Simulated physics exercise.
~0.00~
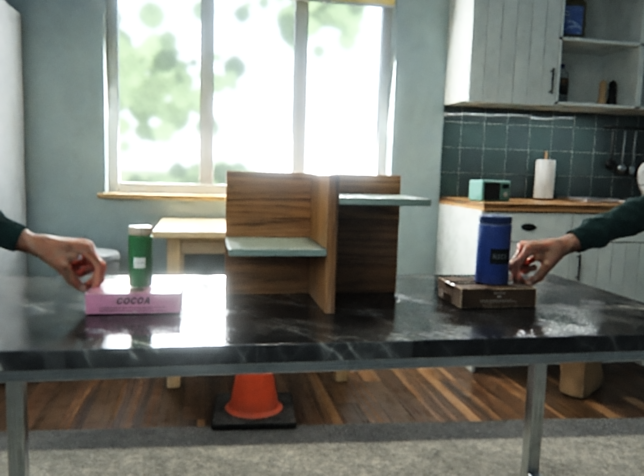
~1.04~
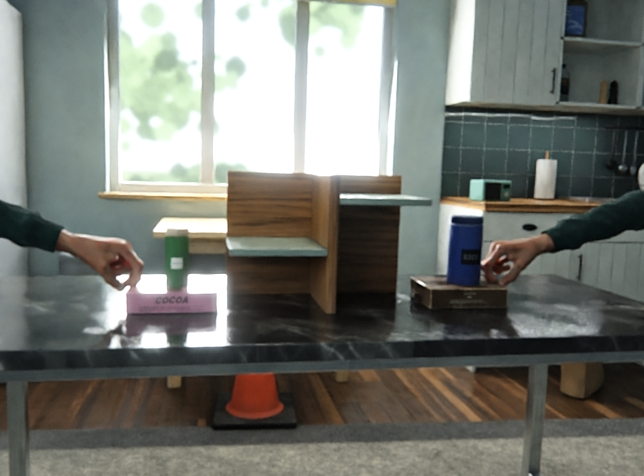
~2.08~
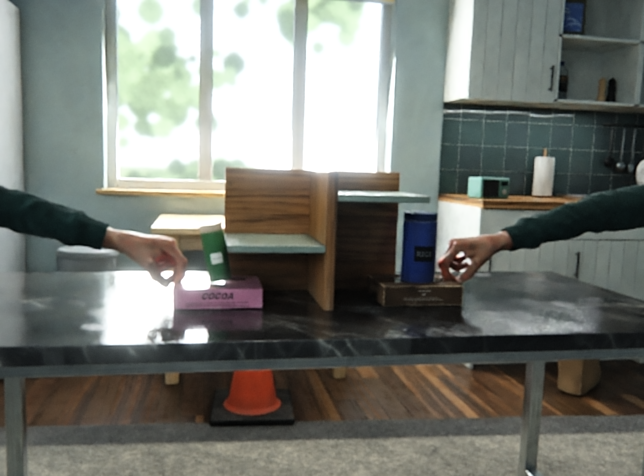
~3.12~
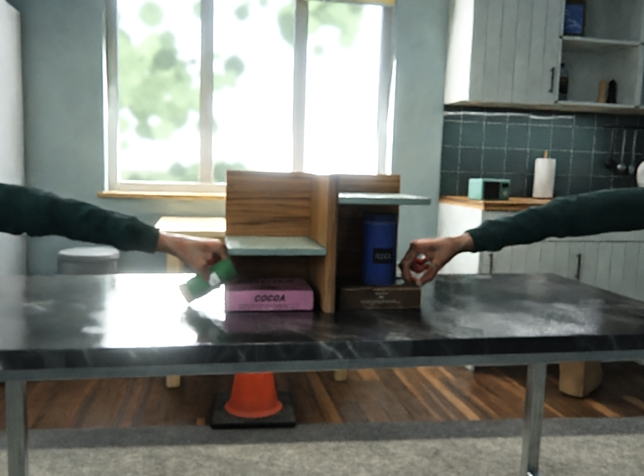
Two hands in dark green sleeves reach in from either side of a dark marble-topped table, seen from the front by a slightly swaying camera in a kitchen with a bright window behind. Between them stands a wooden rack with a lower shelf on the left and a higher one on the right. The left hand pushes a pink packet carrying a green shaker rightward, while the right hand slides a brown box bearing a blue jar leftward. The shaker meets the lower shelf, tilts and tips back off the packet. Finally, the packet sits beneath the left shelf with the shaker tumbled beside it, while the jar stands upright on its box under the right shelf.
